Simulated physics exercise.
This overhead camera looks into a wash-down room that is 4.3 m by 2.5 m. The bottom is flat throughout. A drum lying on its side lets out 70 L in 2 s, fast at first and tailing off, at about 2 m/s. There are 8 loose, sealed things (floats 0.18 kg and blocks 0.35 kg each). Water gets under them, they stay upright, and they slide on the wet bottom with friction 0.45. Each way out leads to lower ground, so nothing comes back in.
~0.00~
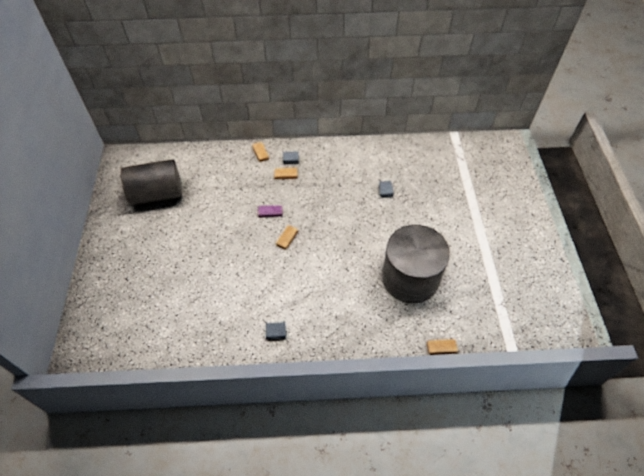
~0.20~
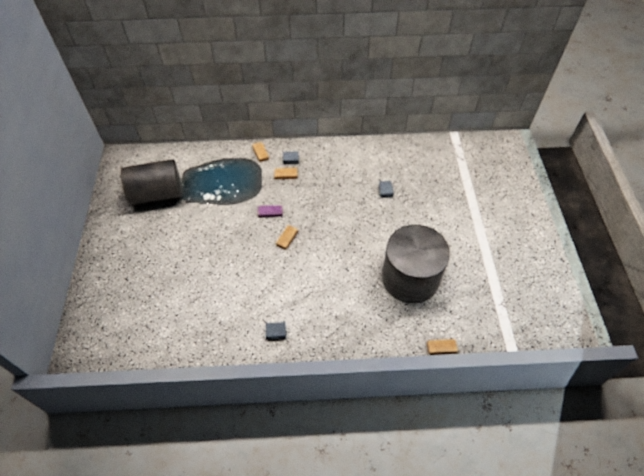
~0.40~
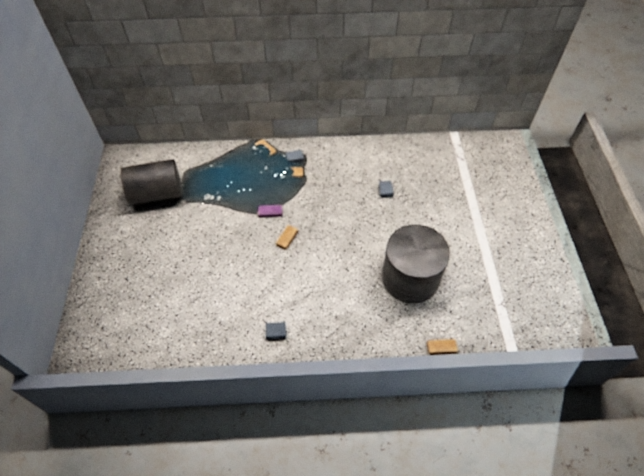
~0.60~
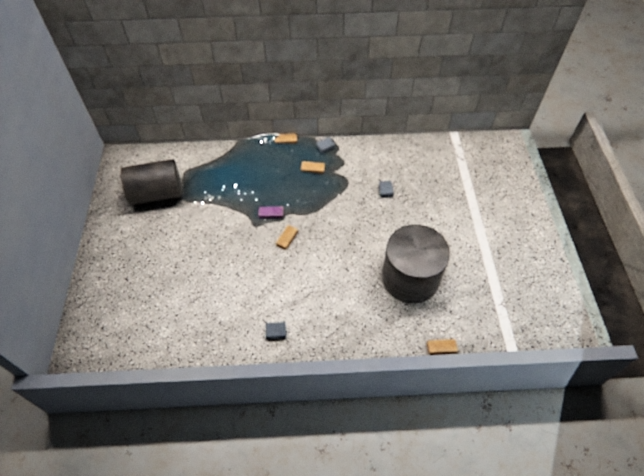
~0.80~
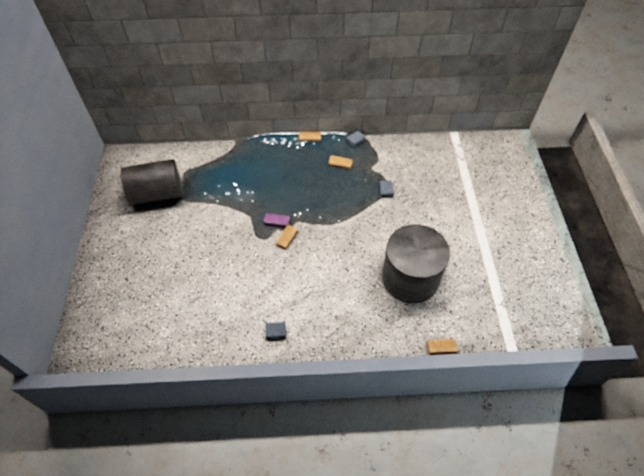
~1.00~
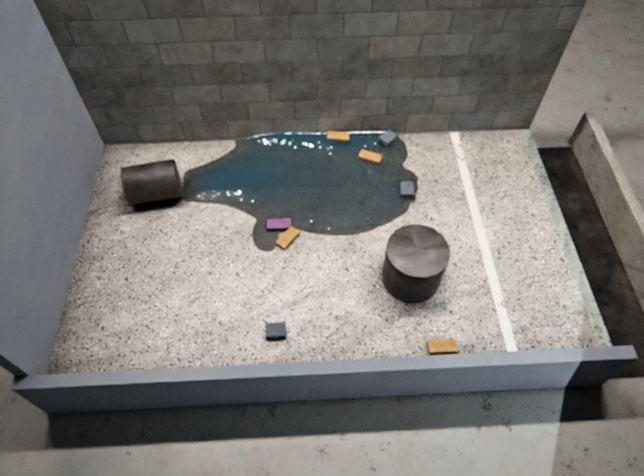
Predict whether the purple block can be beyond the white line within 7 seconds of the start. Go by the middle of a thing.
Purple block comes up short.
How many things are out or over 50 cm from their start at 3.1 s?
At that moment it comes to 4.
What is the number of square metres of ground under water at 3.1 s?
Near 3.0 m2 in all.
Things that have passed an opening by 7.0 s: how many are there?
That would be 4.
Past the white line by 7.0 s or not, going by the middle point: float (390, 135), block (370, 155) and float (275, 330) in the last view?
Going one by one, I'd say it does, then it does, then it doesn't.
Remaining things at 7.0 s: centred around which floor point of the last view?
Mean floor pixel: About (318, 283).
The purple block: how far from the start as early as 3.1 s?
Displacement near 20 cm.
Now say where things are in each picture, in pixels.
In the first picture, the purple block at (270, 210) rests on the ground; water covers 0.0 m2; 0 of 8 have shifted.
In the second picture, the purple block at (270, 210) rests on the ground; 0.3 m2 under water; 0 of 8 have shifted.
In the third picture, the purple block at (270, 210) rests on the ground; 0.7 m2 under water; 2 of 8 have shifted.
In the fourth picture, the purple block at (271, 211) rests on the ground; water covers 1.1 m2; 3 of 8 have shifted.
In the fifth picture, the purple block at (277, 219) rests on the ground, 13 cm from its start; water covers 1.6 m2; 4 of 8 have shifted.
In the sixth picture, the purple block at (279, 223), on the bottom, 18 cm from its start; water covers 2.0 m2; 5 of 8 have shifted.
After 1.4 s the purple block is near (279, 223), 0.2 m from its start, aground; 1 of 8 are over the mark; 2 afloat.
After 3.1 s the purple block is near (279, 223), 0.2 m from its start, aground; 4 of 8 are over the mark; 0 afloat.
After 4.9 s the purple block is near (279, 223), 0.2 m from its start, aground; 4 of 8 are over the mark; 0 afloat.
After 7.0 s the purple block is near (279, 223), 0.2 m from its start, aground; 4 of 8 are over the mark; 0 afloat.
